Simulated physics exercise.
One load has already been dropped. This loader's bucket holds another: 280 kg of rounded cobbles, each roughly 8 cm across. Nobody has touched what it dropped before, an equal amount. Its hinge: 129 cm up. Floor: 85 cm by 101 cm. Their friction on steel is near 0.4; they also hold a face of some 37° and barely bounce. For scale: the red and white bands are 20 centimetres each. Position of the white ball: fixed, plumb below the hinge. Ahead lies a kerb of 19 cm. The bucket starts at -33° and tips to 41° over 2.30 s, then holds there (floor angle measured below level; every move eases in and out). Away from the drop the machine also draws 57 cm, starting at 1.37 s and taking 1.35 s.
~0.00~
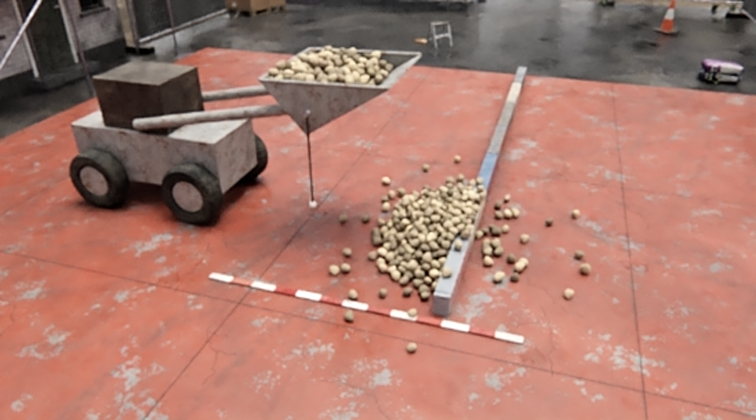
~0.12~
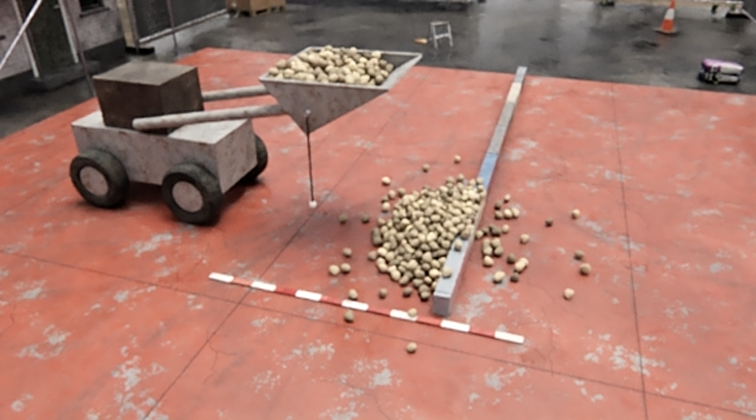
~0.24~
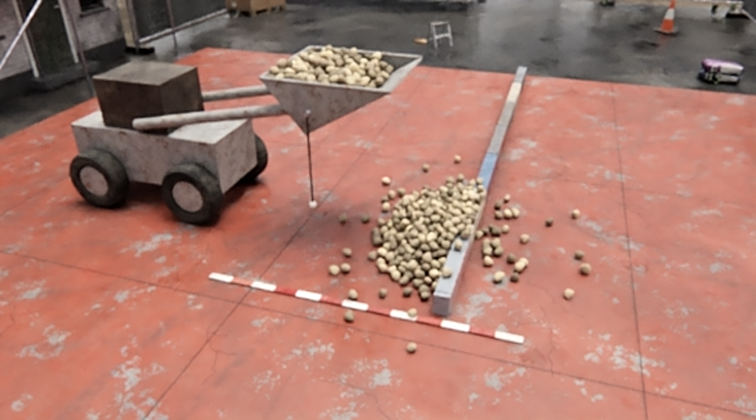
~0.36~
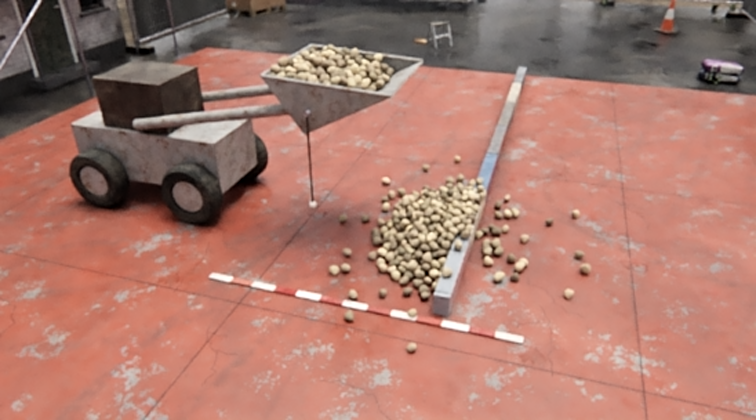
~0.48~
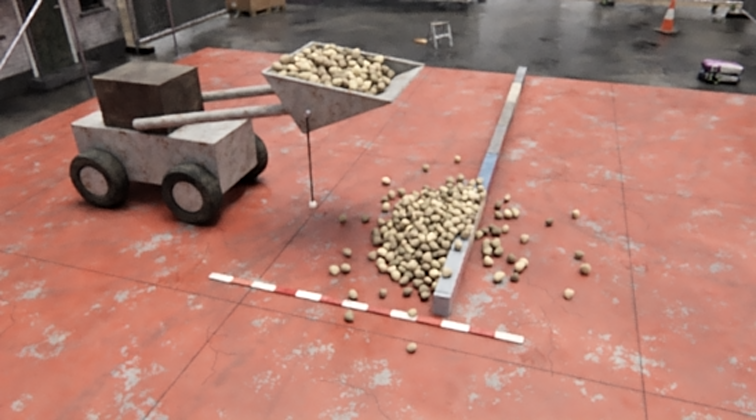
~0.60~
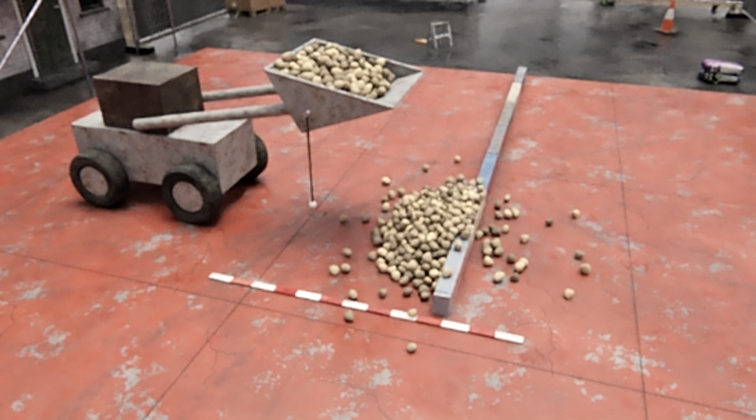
A grey loader on a red floor held a bucket full of pale stones near a heap of similar stones against a long kerb, and the bucket slowly tilted forward a little while everything else stayed still.
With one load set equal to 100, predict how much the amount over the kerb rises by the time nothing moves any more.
It rises by roughly 0 percent.
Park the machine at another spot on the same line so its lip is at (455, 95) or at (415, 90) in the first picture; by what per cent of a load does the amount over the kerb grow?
Some 25 percent, and then 0 percent.
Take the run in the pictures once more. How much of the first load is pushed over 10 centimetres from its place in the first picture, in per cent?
Roughly 0 percent.
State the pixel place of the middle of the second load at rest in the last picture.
I'd say close to (385, 214).
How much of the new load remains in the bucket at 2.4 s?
Close to 0 in a hundred is still held.
After 1.7 s the floor is at 29°; in per cent of one load, 84 in the bucket, 109 on this side of the kerb, 6 over the kerb; the foremost stones are at (553, 251).
After 2.4 s the floor is at 41°; in per cent of one load, 1 in the bucket, 192 on this side of the kerb, 6 over the kerb; the foremost stones are at (553, 251).
After 3.2 s the floor is at 41°; in per cent of one load, 0 in the bucket, 194 on this side of the kerb, 6 over the kerb; the foremost stones are at (553, 251).
After 5.7 s the floor is at 41°; in per cent of one load, 0 in the bucket, 194 on this side of the kerb, 6 over the kerb; the foremost stones are at (553, 251). Net gain over the kerb, 0.
